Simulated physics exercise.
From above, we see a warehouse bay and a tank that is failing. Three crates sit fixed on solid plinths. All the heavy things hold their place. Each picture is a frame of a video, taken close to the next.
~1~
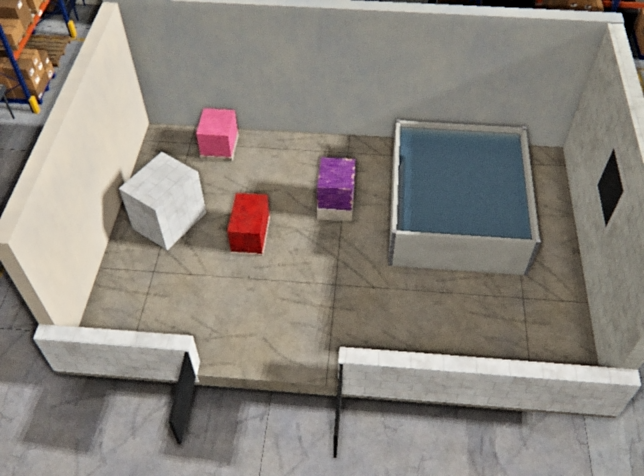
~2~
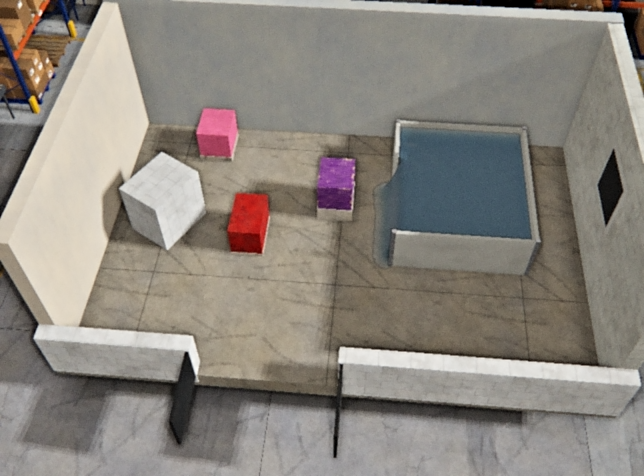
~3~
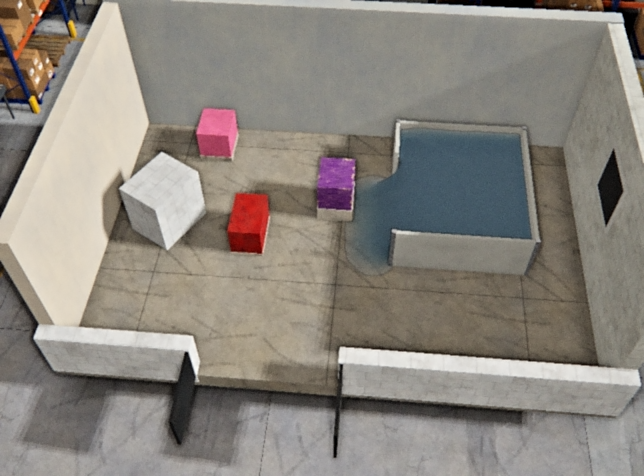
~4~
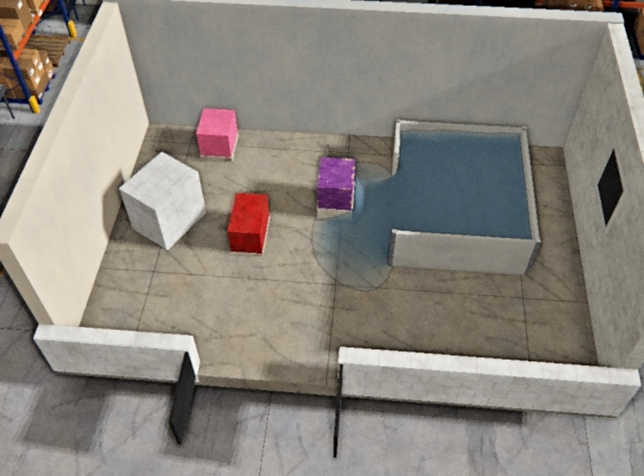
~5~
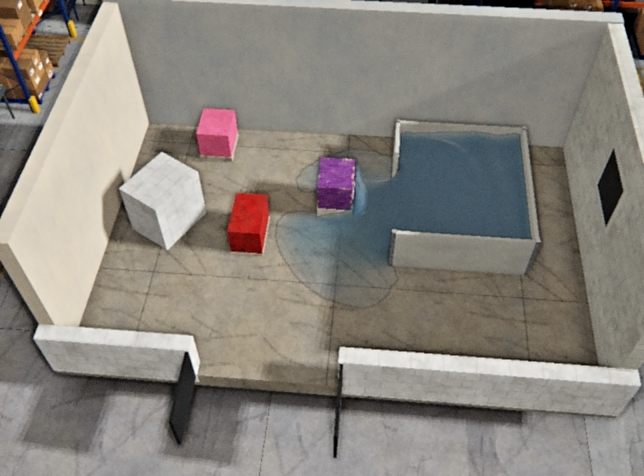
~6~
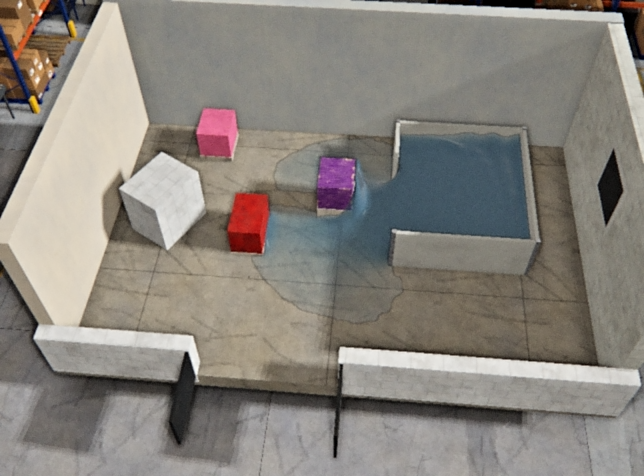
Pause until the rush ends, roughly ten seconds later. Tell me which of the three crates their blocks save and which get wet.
In the end the red crate is reached, the purple crate is reached, the pink crate is reached.
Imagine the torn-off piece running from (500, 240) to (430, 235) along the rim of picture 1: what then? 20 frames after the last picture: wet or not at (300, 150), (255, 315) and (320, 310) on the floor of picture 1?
Order as asked: Untouched, swamped, swamped.
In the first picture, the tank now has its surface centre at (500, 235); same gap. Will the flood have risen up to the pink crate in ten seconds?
The pink is flooded.
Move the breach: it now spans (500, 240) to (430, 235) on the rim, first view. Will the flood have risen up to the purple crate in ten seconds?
I'd say the purple crate is untouched.
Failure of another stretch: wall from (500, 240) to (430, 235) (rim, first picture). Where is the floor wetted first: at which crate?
That would be the crate marked red.
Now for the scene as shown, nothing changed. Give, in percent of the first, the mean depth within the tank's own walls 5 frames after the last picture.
62 percent or so.
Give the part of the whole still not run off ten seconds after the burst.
My reading is around 68 percent.
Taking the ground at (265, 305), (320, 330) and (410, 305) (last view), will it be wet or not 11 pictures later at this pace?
Going through them in order, I'd say drenched, drenched and clear.
A moment on, water covers 40 % of the floor; the red crate water round its plinth, the purple crate water round its plinth, the pink crate water round its plinth.
Next, water covers 60 % of the floor; the red crate water round its plinth, the purple crate water round its plinth, the pink crate water round its plinth.
Then, water covers 70 % of the floor; the red crate water round its plinth, the purple crate water round its plinth, the pink crate water round its plinth.
Later, water covers 80 % of the floor; the red crate water round its plinth, the purple crate water round its plinth, the pink crate water round its plinth.
In the end, water covers 95 % of the floor; the red crate was topped, the purple crate was topped, the pink crate was topped.
